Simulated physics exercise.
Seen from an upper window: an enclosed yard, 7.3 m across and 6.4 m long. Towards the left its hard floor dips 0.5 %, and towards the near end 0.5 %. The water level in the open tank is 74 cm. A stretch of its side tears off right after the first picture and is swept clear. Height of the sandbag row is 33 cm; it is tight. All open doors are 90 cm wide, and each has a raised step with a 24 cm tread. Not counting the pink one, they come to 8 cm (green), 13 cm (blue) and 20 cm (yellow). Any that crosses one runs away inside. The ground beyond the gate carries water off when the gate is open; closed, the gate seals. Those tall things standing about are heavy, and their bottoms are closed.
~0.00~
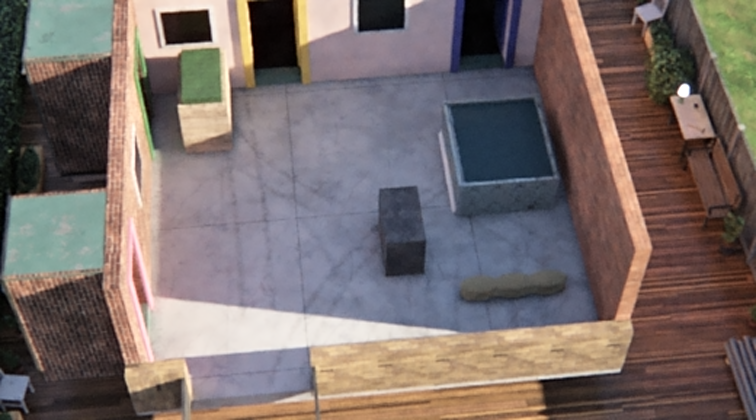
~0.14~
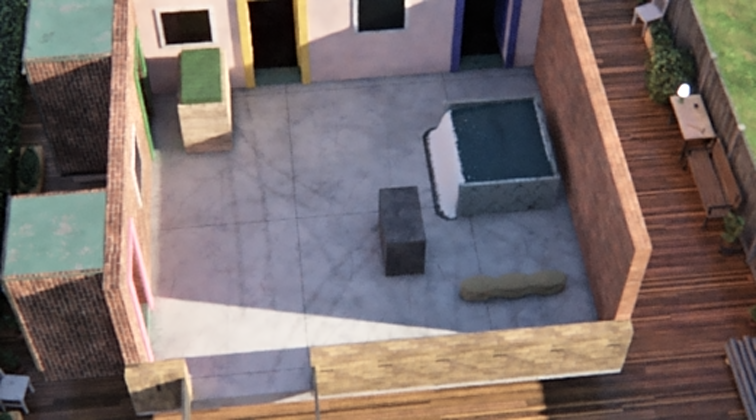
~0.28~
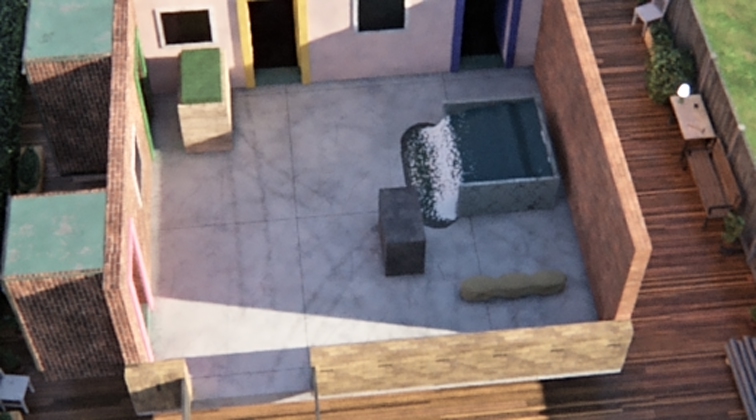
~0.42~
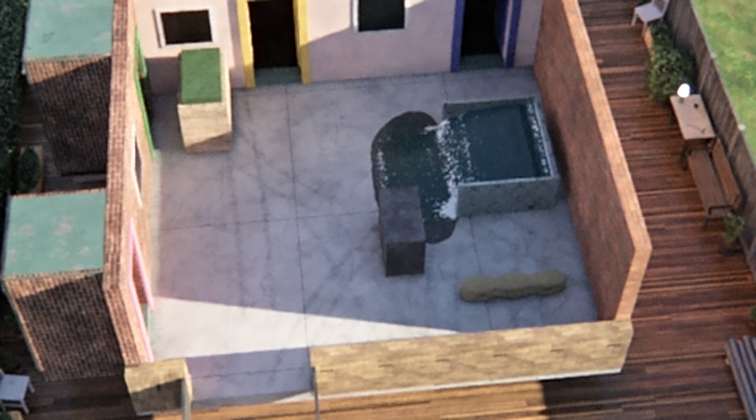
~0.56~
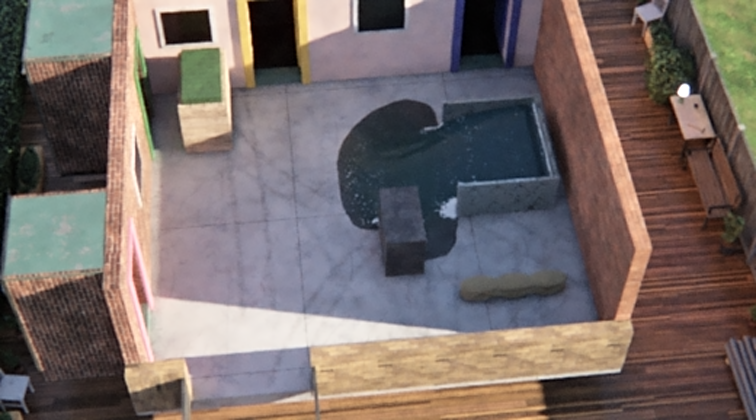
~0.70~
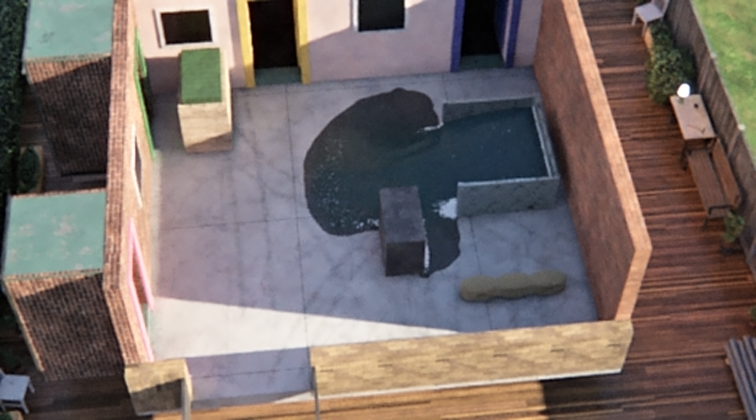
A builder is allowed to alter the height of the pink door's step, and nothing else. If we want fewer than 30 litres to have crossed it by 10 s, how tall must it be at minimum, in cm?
It needs to be roughly 7.5 cm tall.
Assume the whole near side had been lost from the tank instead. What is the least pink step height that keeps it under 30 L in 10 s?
At least roughly 13.0 centimetres tall.
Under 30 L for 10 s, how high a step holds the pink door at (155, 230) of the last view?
Something near 20 cm.
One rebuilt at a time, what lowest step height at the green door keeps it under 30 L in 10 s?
About 14.0 cm at green.
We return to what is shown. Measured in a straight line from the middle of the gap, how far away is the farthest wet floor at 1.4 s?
Reach: Approx. 5.2 m.
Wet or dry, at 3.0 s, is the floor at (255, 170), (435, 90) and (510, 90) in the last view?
Status: Submerged / clear / clear.
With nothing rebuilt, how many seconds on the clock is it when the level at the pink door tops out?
Around 3.0 s, give or take.
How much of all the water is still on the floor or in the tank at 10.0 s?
Something near 74 out of a hundred parts.
After 1.4 s water covers 40 % of the floor, deepest (26 cm) near (449, 193); it has not reached the pink door.
After 3.0 s water covers 60 % of the floor, deepest (28 cm) near (153, 111); 13 cm at the pink door, 0 litres in over its 22 cm step.
After 10.0 s water covers 90 % of the floor, deepest (10 cm) near (150, 390); 9 cm at the pink door, 0 litres in over its 22 cm step.
At the pink door as built, the water arrived by 2.4 s and peaked near 13 cm at 3.0 s.
Run again over the same 10 s with other heights there, 51 litres in over 6 cm, 12 litres over 9.5 cm. The limit of 30 litres is kept from about 7.5 cm up.
